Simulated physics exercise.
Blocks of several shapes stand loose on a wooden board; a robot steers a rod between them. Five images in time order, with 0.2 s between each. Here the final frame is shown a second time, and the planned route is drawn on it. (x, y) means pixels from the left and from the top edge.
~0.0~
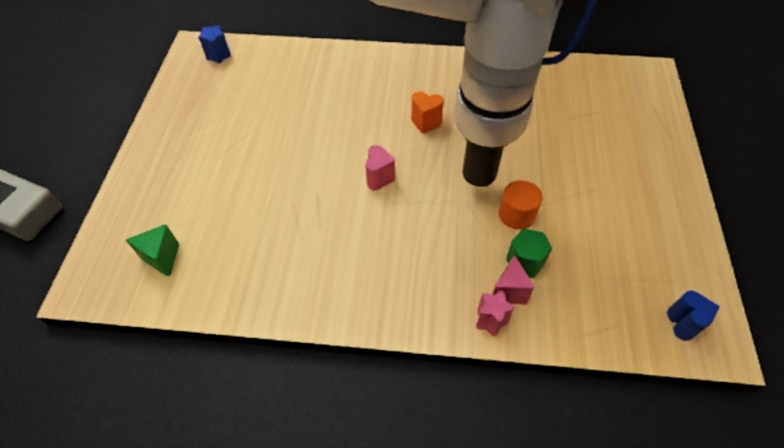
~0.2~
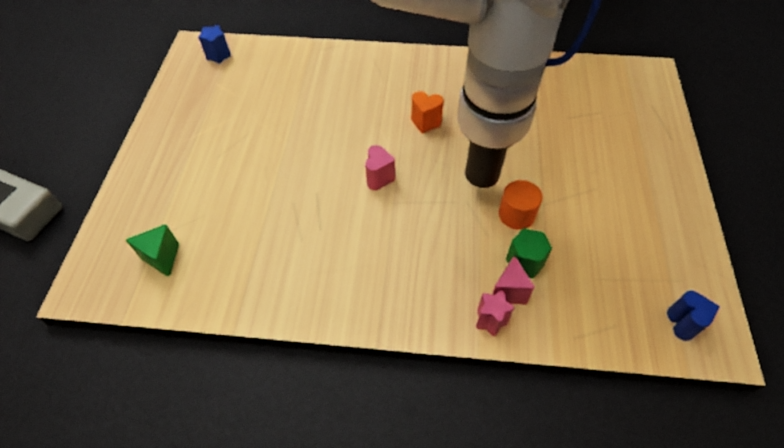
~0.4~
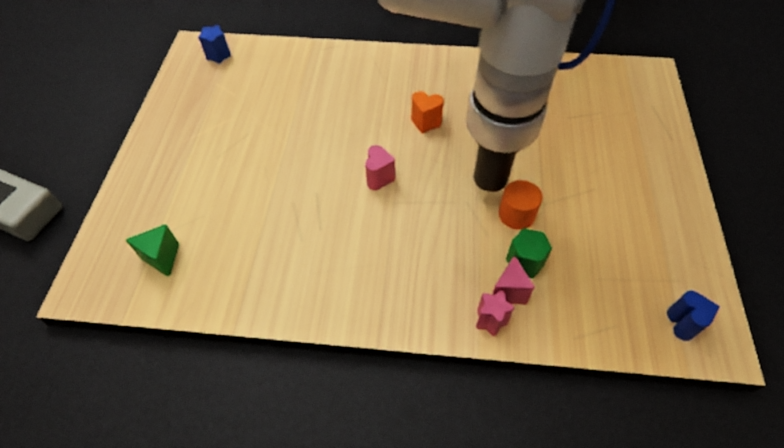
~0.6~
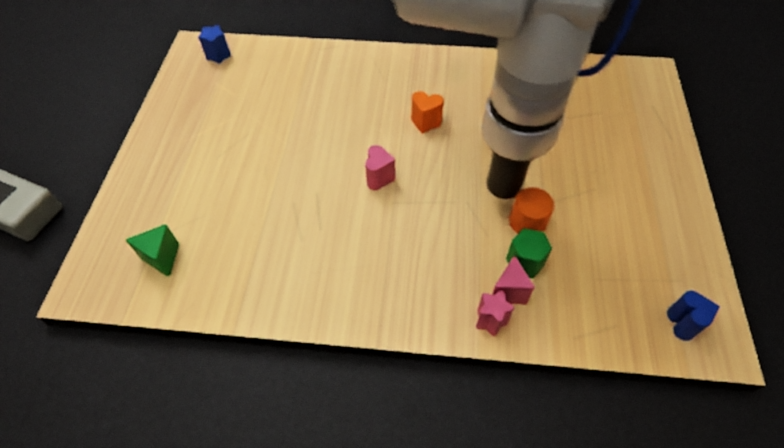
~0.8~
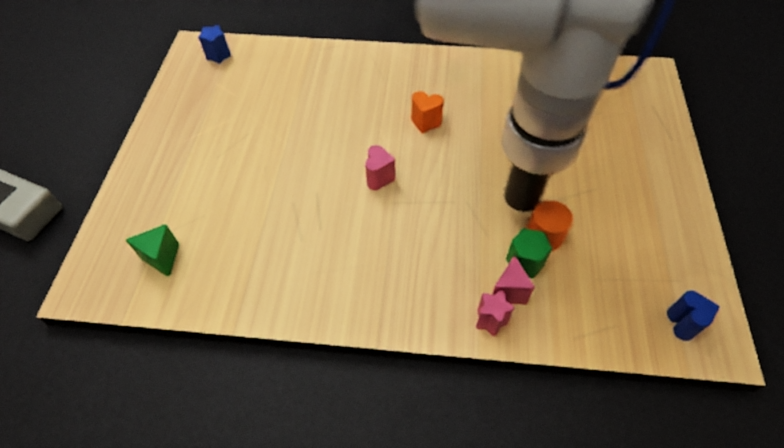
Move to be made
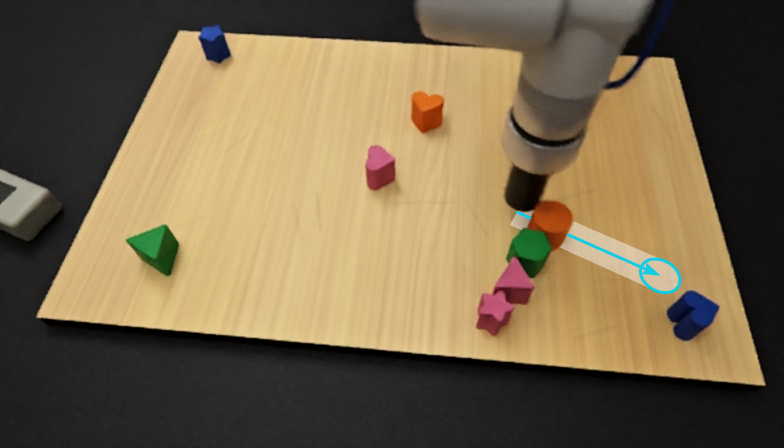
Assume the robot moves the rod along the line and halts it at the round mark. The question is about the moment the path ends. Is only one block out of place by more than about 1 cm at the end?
I'd say yes.
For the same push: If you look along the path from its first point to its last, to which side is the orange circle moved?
Right side.
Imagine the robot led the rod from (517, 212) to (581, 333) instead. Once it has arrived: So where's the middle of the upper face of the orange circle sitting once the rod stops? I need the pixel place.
When the path ends, it will be at (604, 258).
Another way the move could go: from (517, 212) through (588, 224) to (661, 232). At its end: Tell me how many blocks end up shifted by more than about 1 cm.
The number of blocks that move over 1 cm is one.
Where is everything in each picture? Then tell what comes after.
Rod tip (479, 174); block tops, green hexagon (532, 244); orange circle (523, 195), in the first frame.
Rod (482, 176); blocks unchanged, in the second frame.
Rod (490, 179); blocks unchanged, in the third frame.
Rod (504, 187); orange circle (535, 202), in the fourth frame.
Rod (522, 199); green hexagon (532, 244); orange circle (553, 216), in the fifth frame.
Path on the board, from (517, 212) directly to (660, 276).
The first path, step by step. One third of the way, rod (570, 220); orange circle (594, 245).
Two thirds of the way, rod (619, 241); orange circle (621, 269).
At the end, rod (671, 263); green hexagon in place; orange circle (625, 272).
